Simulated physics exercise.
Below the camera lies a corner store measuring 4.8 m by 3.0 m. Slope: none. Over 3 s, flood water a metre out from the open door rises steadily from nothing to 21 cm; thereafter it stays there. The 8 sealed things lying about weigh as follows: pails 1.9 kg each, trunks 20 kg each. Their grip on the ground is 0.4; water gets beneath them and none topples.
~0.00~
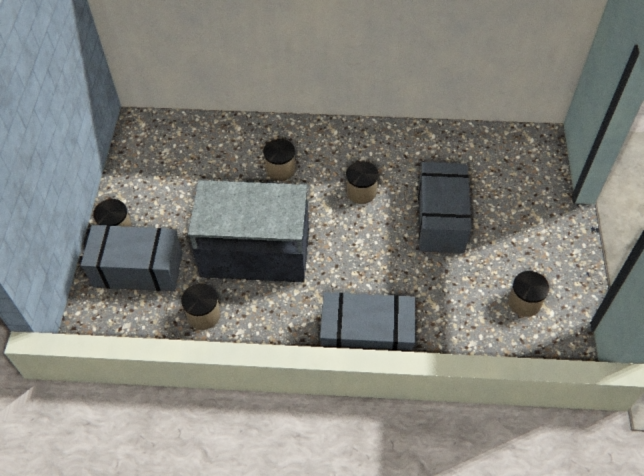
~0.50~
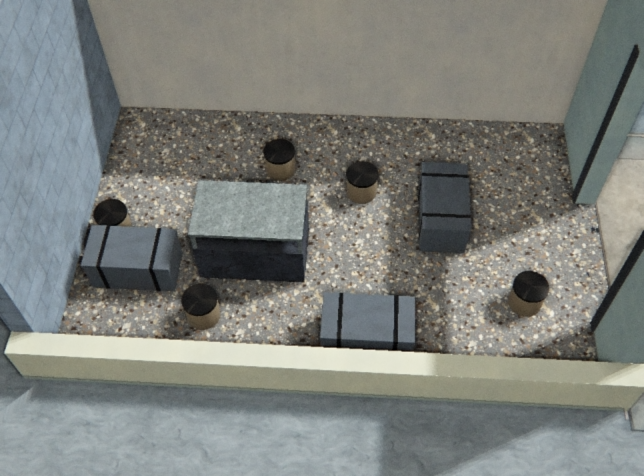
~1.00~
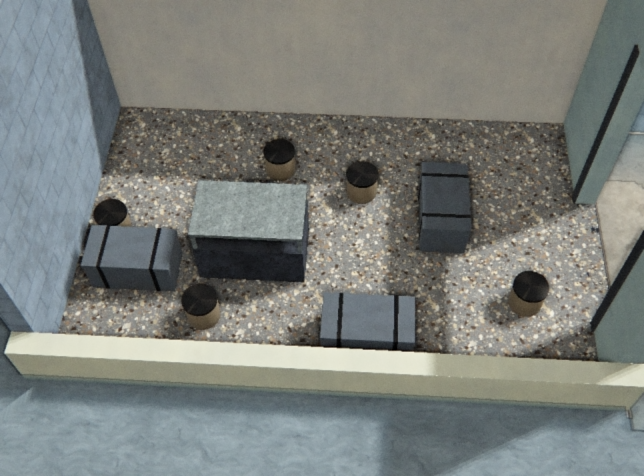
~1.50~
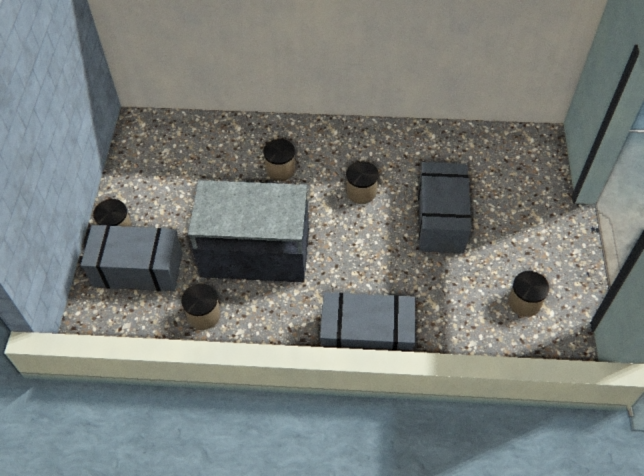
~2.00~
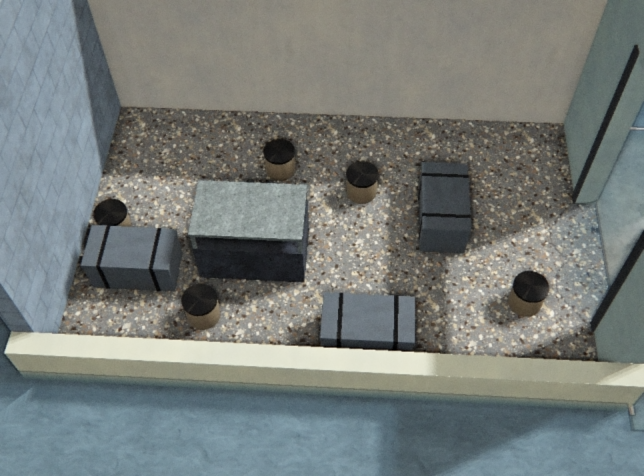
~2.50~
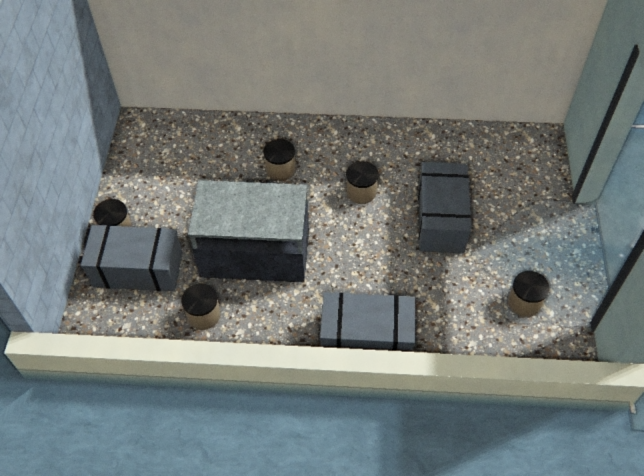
Water spreads across the pale ground outside a small walled store, turning it blue, then enters through the opening on the right and creeps over the pebbled floor near one pail, while the pails and strapped trunks stay still.
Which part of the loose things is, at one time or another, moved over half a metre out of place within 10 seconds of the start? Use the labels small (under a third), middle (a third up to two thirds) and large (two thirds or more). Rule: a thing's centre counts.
Large.
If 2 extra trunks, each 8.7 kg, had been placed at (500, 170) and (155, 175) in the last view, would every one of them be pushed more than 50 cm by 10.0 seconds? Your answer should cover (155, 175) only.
For that one: Smaller.
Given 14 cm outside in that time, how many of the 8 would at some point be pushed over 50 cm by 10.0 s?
Result: 6.
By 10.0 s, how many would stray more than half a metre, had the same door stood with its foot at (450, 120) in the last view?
Then the count would be 8.
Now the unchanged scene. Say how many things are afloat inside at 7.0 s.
I'd say 6 of them.
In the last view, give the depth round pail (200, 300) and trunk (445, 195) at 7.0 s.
Some 11 cm at the first, some 5 cm at the second.
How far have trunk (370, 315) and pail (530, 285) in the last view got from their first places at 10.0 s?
Respectively 200 and 300 cm.
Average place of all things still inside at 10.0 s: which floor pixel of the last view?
Near (166, 210).
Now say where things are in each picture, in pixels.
In the first frame, a pail at (531, 286) rests on the ground; a pail at (279, 151) rests on the ground; water covers 0.0 m2; 0 of 8 have shifted.
In the second frame, a pail at (531, 286), on the bottom; a pail at (279, 151), on the bottom; water covers 0.0 m2; 0 of 8 have shifted.
In the third frame, a pail at (531, 286), on the bottom; a pail at (279, 151) rests on the ground; 0.0 m2 under water; 0 of 8 have shifted.
In the fourth frame, a pail at (531, 286) rests on the ground; a pail at (279, 151) rests on the ground; 0.0 m2 under water; 0 of 8 have shifted.
In the fifth frame, a pail at (531, 286) rests on the ground; a pail at (279, 151), on the bottom; 0.2 m2 under water; 0 of 8 have shifted.
In the sixth frame, a pail at (531, 286), on the bottom; a pail at (279, 151), on the bottom; 1.0 m2 under water; 0 of 8 have shifted.
After 3.5 s 1 of 8 are over 50 cm from their spots; 0 afloat.
After 4.5 s 3 of 8 are over 50 cm from their spots; 1 afloat.
After 7.0 s 6 of 8 are over 50 cm from their spots; 6 afloat.
After 10.0 s 8 of 8 are over 50 cm from their spots, and 8 have been at some point; 8 afloat.
